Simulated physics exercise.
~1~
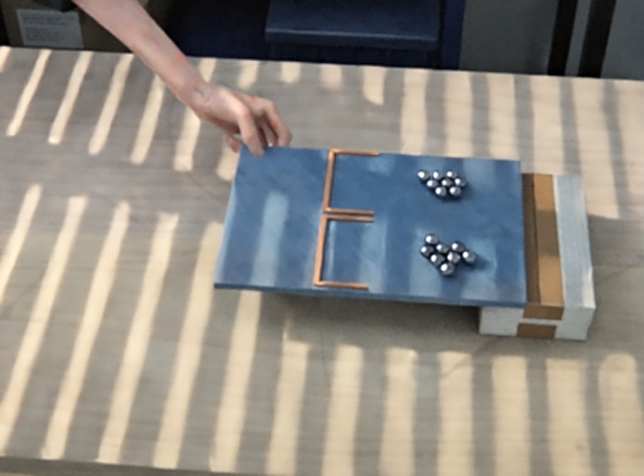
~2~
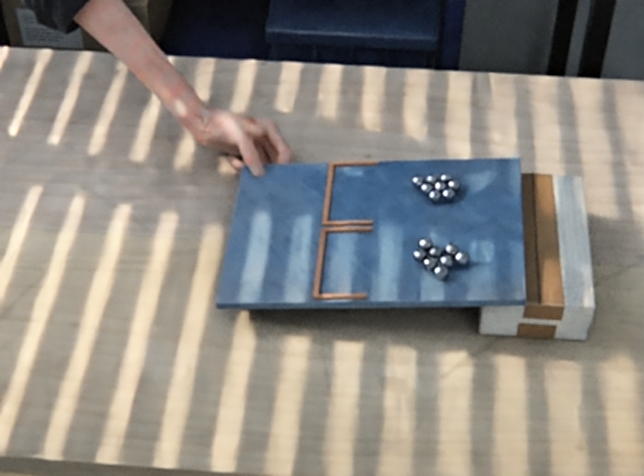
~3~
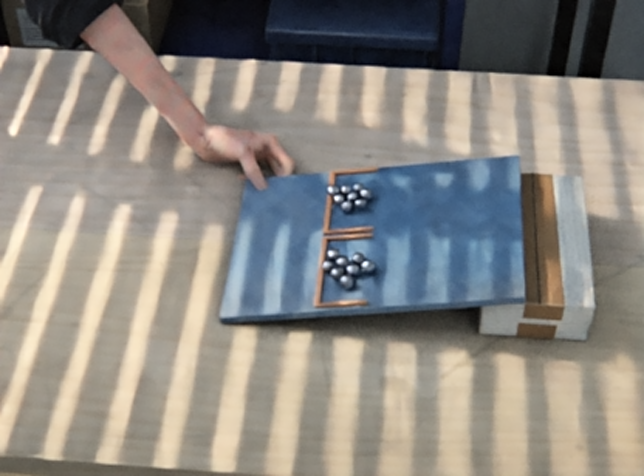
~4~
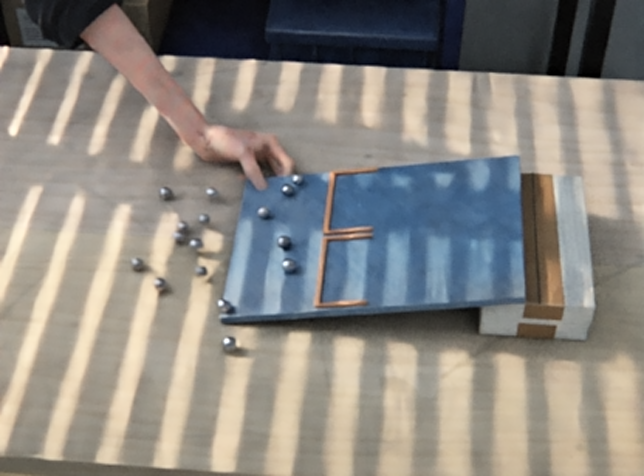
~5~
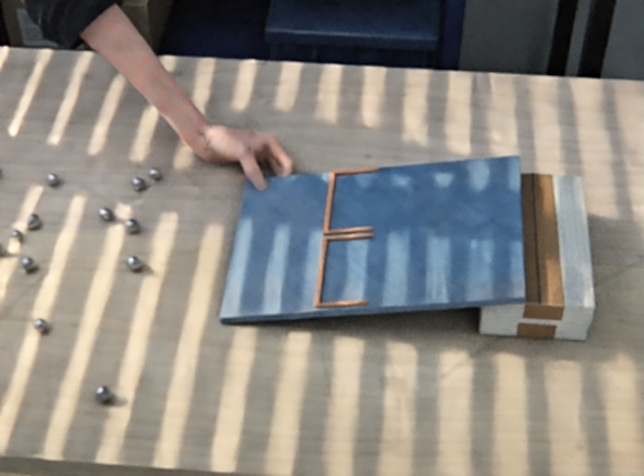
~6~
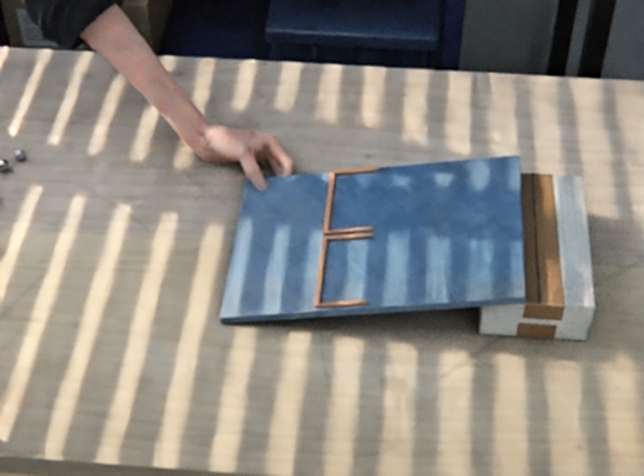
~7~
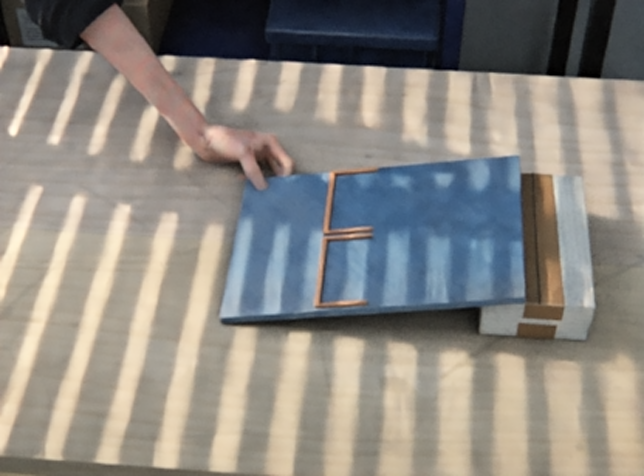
On a striped, sunlit table, a hand lowers a blue board and metal balls roll left past orange strips, out of view.
